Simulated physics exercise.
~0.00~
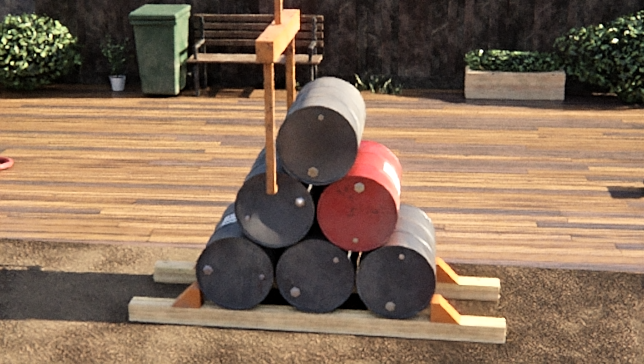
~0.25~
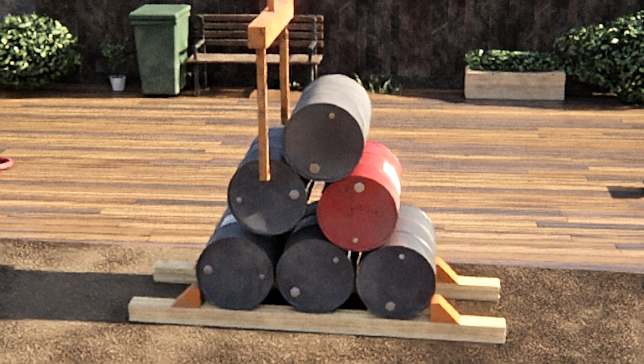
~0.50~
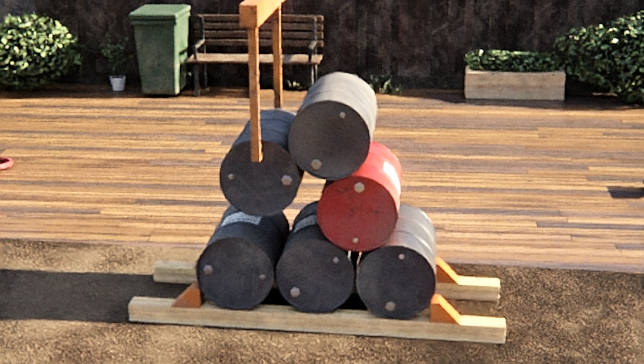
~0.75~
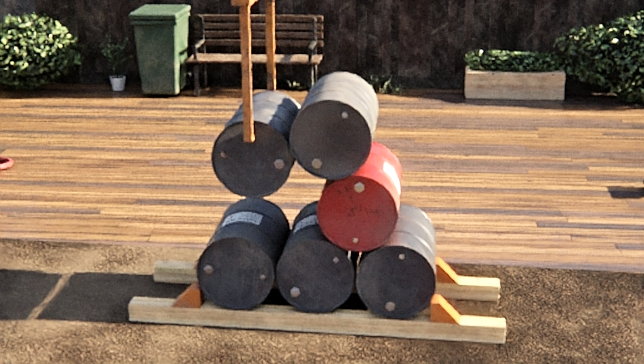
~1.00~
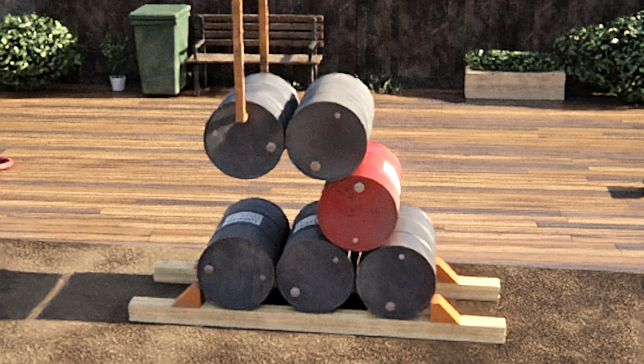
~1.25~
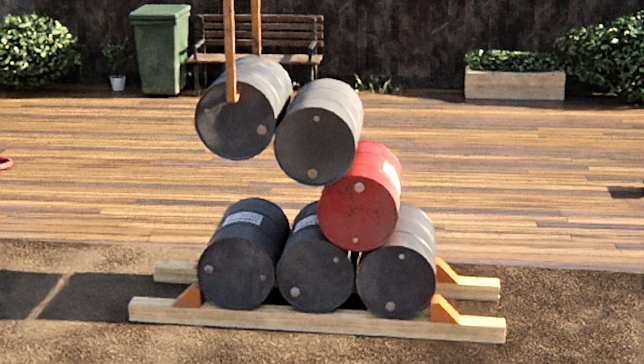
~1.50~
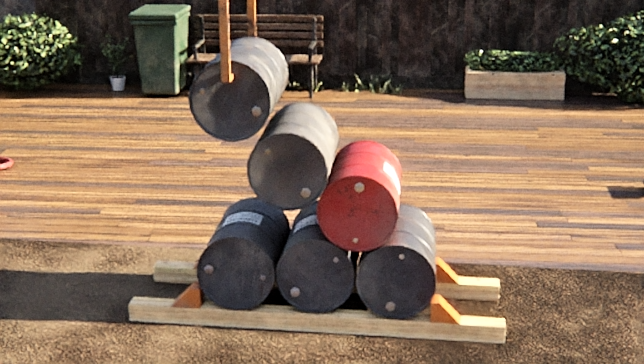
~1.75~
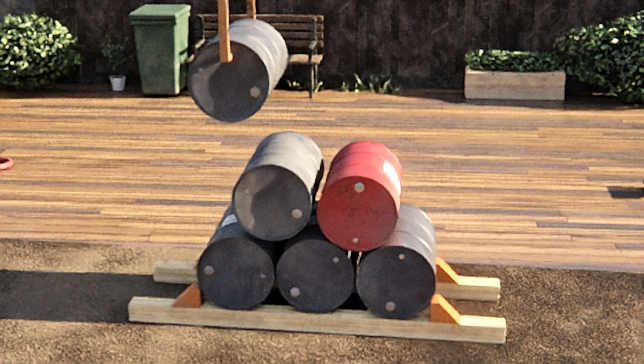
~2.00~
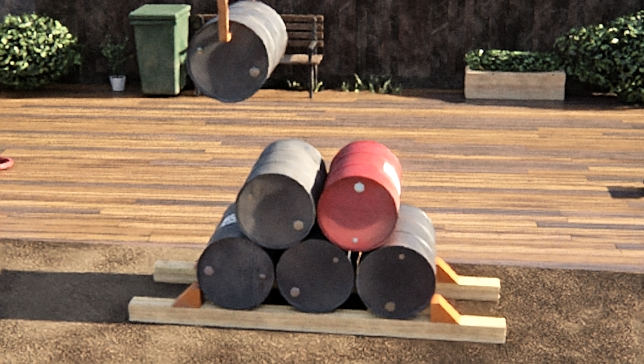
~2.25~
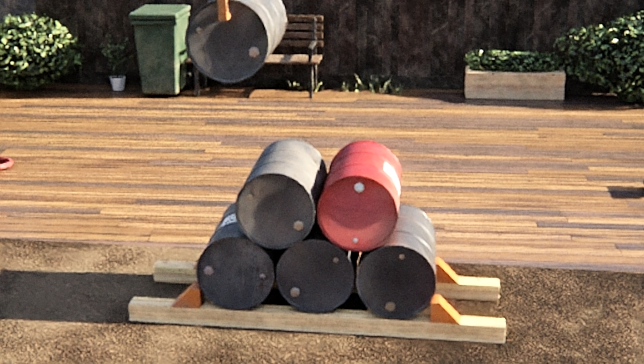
An orange lifting frame grips a dark drum on the left of the middle row in a stacked pyramid, seen end-on from slightly above in a yard with decking, a bench, a green bin and bushes behind. Five drums are dark grey and one, at the middle row's right, is red. The frame draws its drum upward, and the top drum tilts aside a little, leaning against it. As the lifted drum clears it, the top drum rolls down left into the empty place. The red drum stays put, and the hooked drum hangs high above the five-drum stack, partly out of view.
